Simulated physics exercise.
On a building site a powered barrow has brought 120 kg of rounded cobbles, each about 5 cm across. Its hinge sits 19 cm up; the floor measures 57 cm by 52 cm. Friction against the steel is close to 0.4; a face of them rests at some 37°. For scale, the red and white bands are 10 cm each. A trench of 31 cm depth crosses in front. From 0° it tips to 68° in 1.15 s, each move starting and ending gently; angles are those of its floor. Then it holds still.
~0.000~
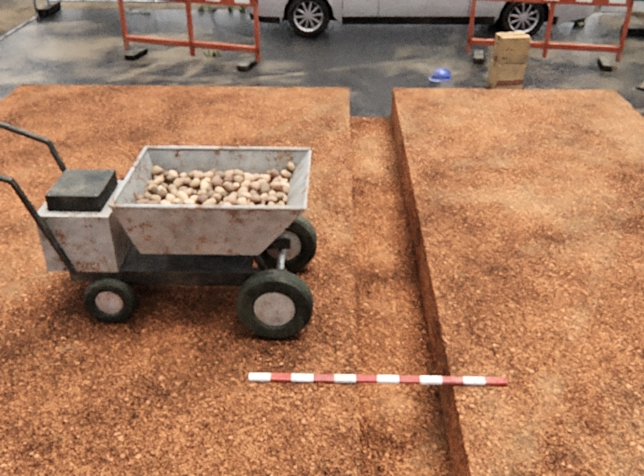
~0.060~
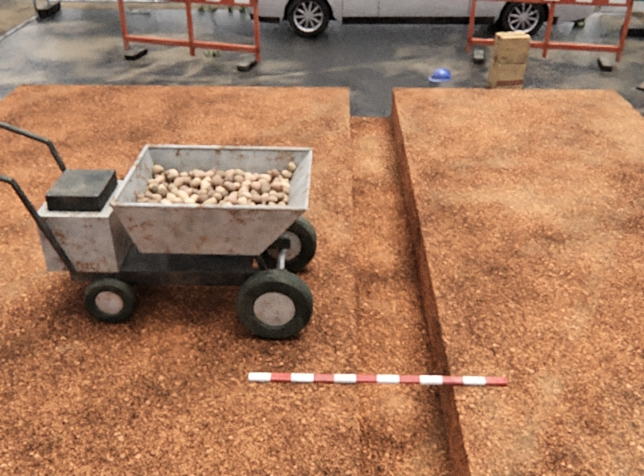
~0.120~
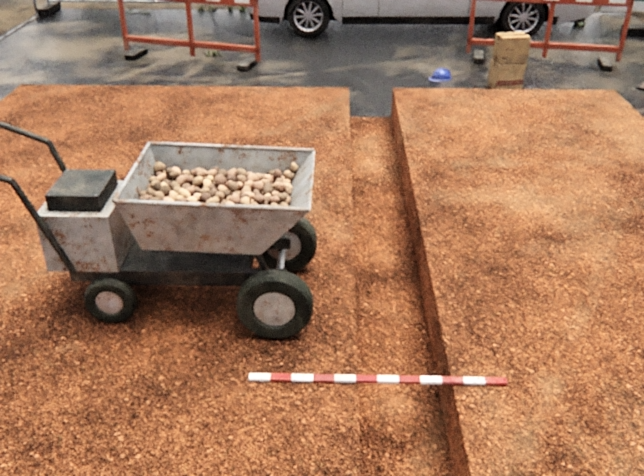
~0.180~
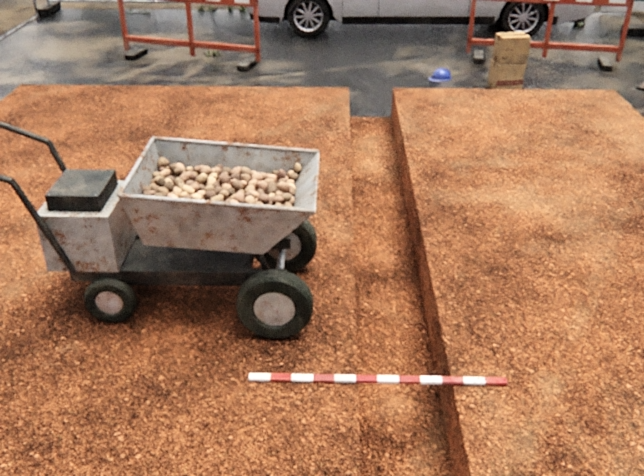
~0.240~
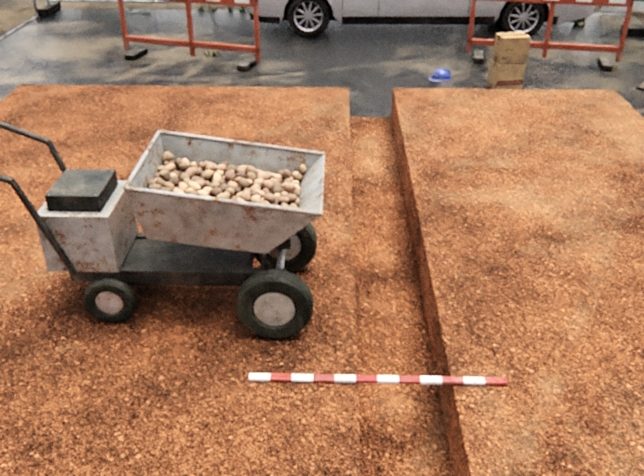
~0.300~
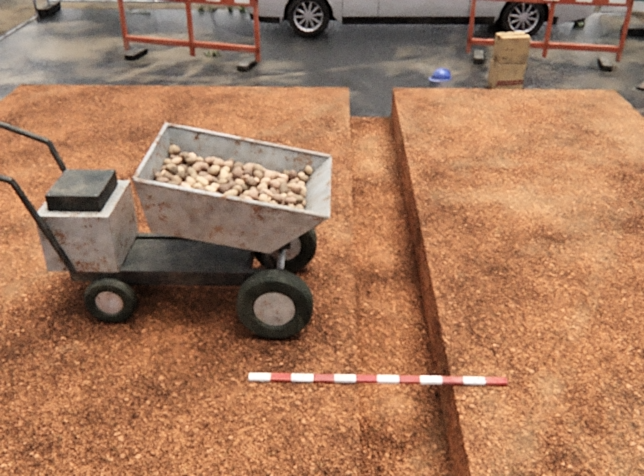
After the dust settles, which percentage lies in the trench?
Roughly 72 per cent ends in the trench.
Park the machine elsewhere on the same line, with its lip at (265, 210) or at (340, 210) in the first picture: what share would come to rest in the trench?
Near 100 per cent from the first place, 35 from the second.
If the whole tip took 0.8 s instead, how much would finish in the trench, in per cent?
In that case some 60 per cent.
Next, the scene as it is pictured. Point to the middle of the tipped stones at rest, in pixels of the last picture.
Their middle is at about (419, 334).
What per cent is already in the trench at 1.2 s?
Some 25 per cent.
After 0.9 s the floor is at 57°; 100 % in the tray; the foremost stones are at (377, 245).
After 1.2 s the floor is at 68°; 68 % in the tray, 27 % in the trench, 6 % past the trench; the foremost stones are at (460, 310).
After 1.6 s the floor is at 68°; 29 % in the tray, 43 % in the trench, 29 % past the trench; the foremost stones are at (542, 305).
After 3.5 s the floor is at 68°; 0 % in the tray, 72 % in the trench, 28 % past the trench; the foremost stones are at (599, 299).
